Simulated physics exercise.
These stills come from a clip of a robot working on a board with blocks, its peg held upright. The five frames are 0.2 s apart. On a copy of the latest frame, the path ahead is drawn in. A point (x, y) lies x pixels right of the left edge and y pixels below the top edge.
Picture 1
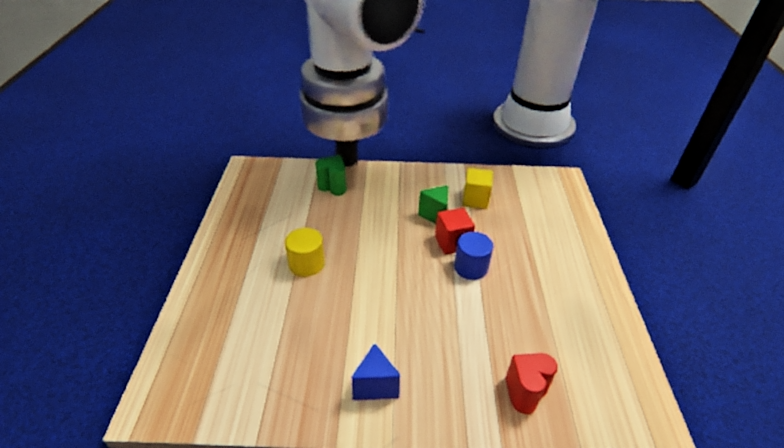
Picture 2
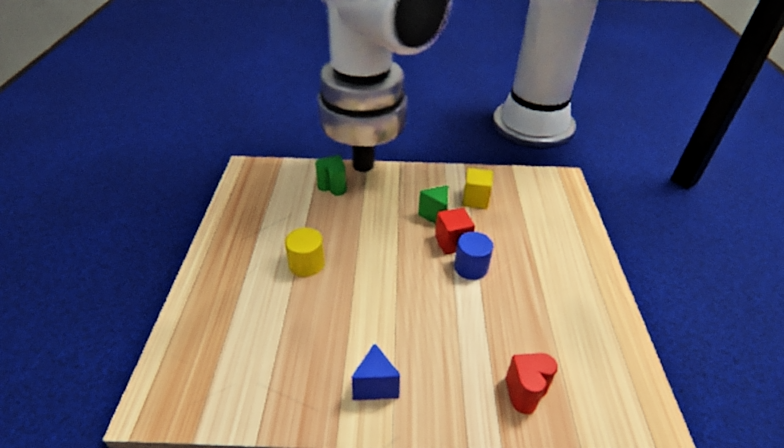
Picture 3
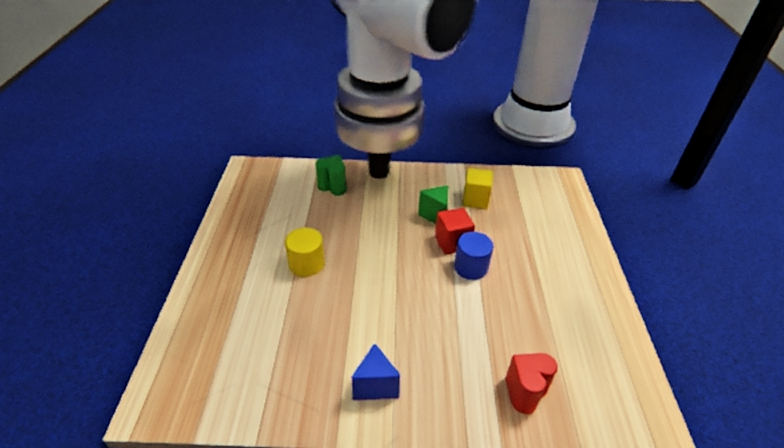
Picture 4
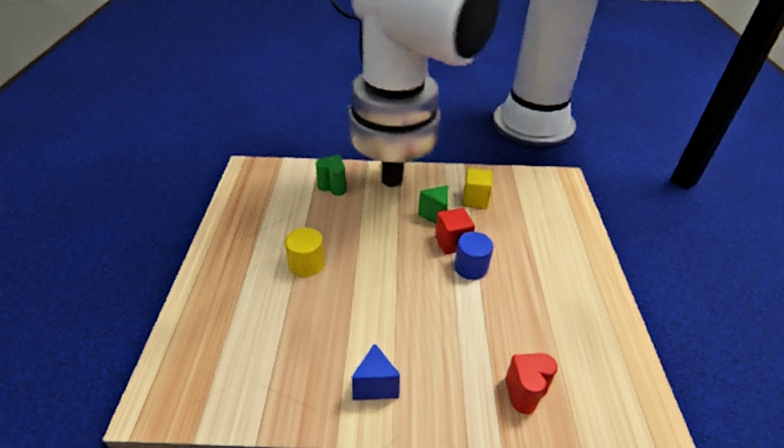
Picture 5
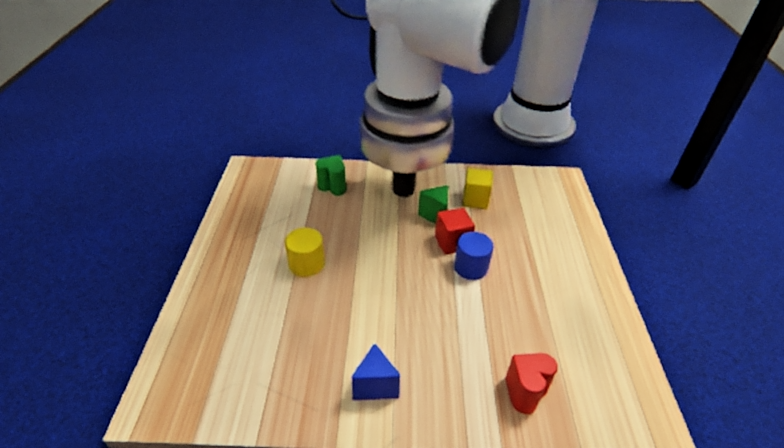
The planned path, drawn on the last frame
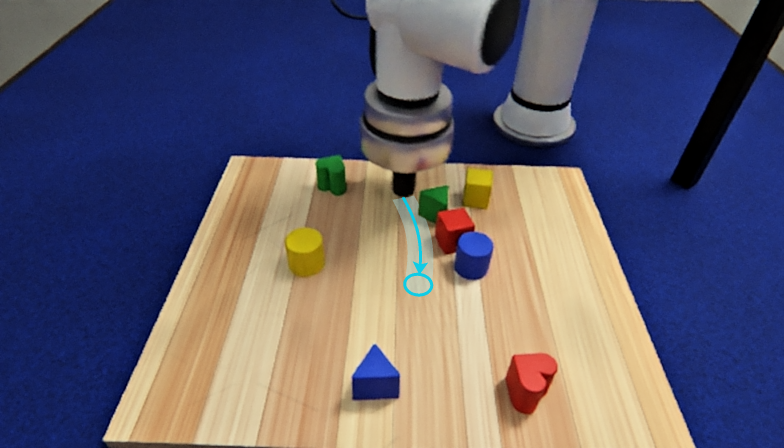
A white robot arm with a dark peg works at the far edge of a pale wooden board on blue flooring, seen from above the near side. Green, yellow, red and blue blocks sit scattered across it, with a blue triangle and red heart nearest. The arm glides a short way right and slightly nearer, touching no blocks, while the camera stays still.
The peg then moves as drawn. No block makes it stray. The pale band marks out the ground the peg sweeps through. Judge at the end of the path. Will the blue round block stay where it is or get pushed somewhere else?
Left where it is.
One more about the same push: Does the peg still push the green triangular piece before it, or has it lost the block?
Lost on the way.
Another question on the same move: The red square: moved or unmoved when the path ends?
My prediction: It remains in place.
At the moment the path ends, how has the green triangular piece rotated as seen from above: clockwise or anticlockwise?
Anticlockwise.
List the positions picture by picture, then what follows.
The first picture shows tip of the peg at (347, 161), middles of tops, green triangular piece at (438, 193), red square at (456, 218), blue round block at (476, 243).
The second picture shows peg at (364, 166), nothing pushed.
The third picture shows peg at (379, 172), nothing pushed.
The fourth picture shows peg at (392, 181), nothing pushed.
The fifth picture shows peg at (404, 190), green triangular piece at (438, 193), red square at (456, 218), blue round block at (476, 243).
The line goes from (403, 198) through (415, 223) and (420, 252) to (418, 284).
One third of the way, peg at (416, 215); green triangular piece at (444, 197), turned 45° anticlockwise.
Two thirds of the way, peg at (421, 244); green triangular piece at (444, 198), turned 55° anticlockwise.
At the end, peg at (419, 277); green triangular piece at (444, 198), turned 55° anticlockwise; red square unmoved; blue round block unmoved.
